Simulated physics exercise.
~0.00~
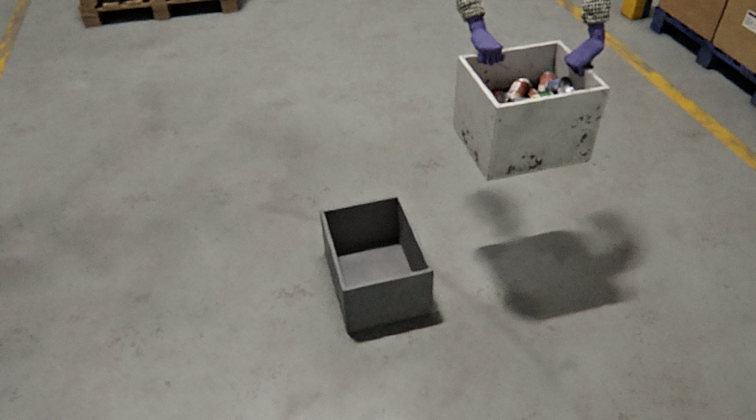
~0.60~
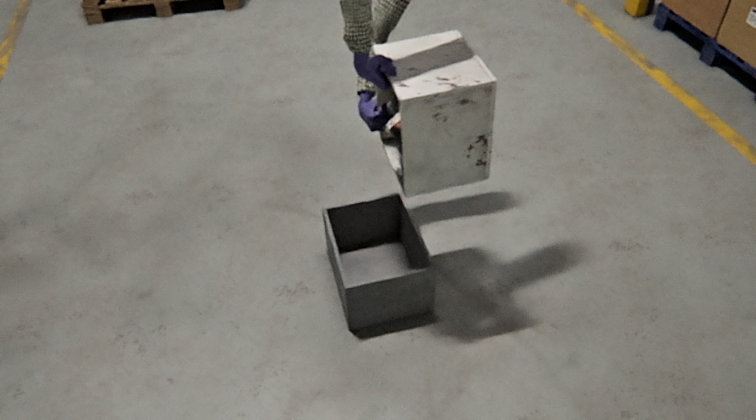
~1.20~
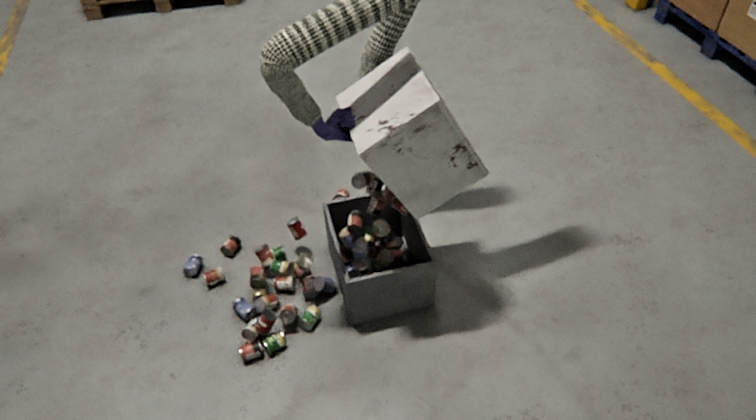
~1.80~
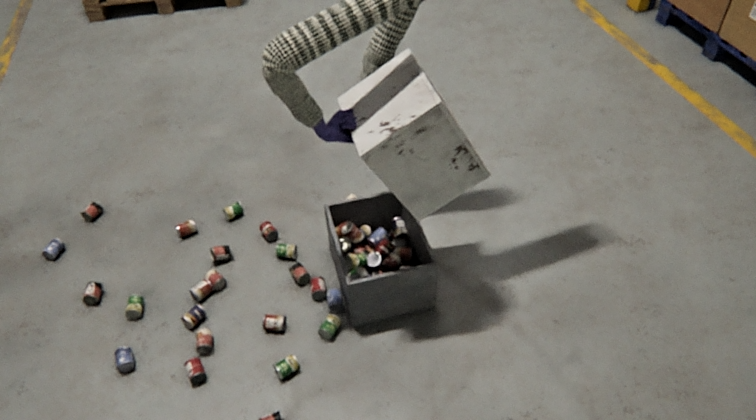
To begin with, purple-gloved hands hold a scuffed white crate of small tins above a concrete floor, to the right of an empty grey basket. The arms, in patterned sleeves, carry the crate left over the basket and turn it onto its side. They then tip it further until its mouth points down, and the tins pour out. Many drop into the basket while others spill onto the floor to its left. The crate stays tilted as the loose tins roll outward and scatter. Finally, the basket holds a heap of tins, with many others spread across the floor.
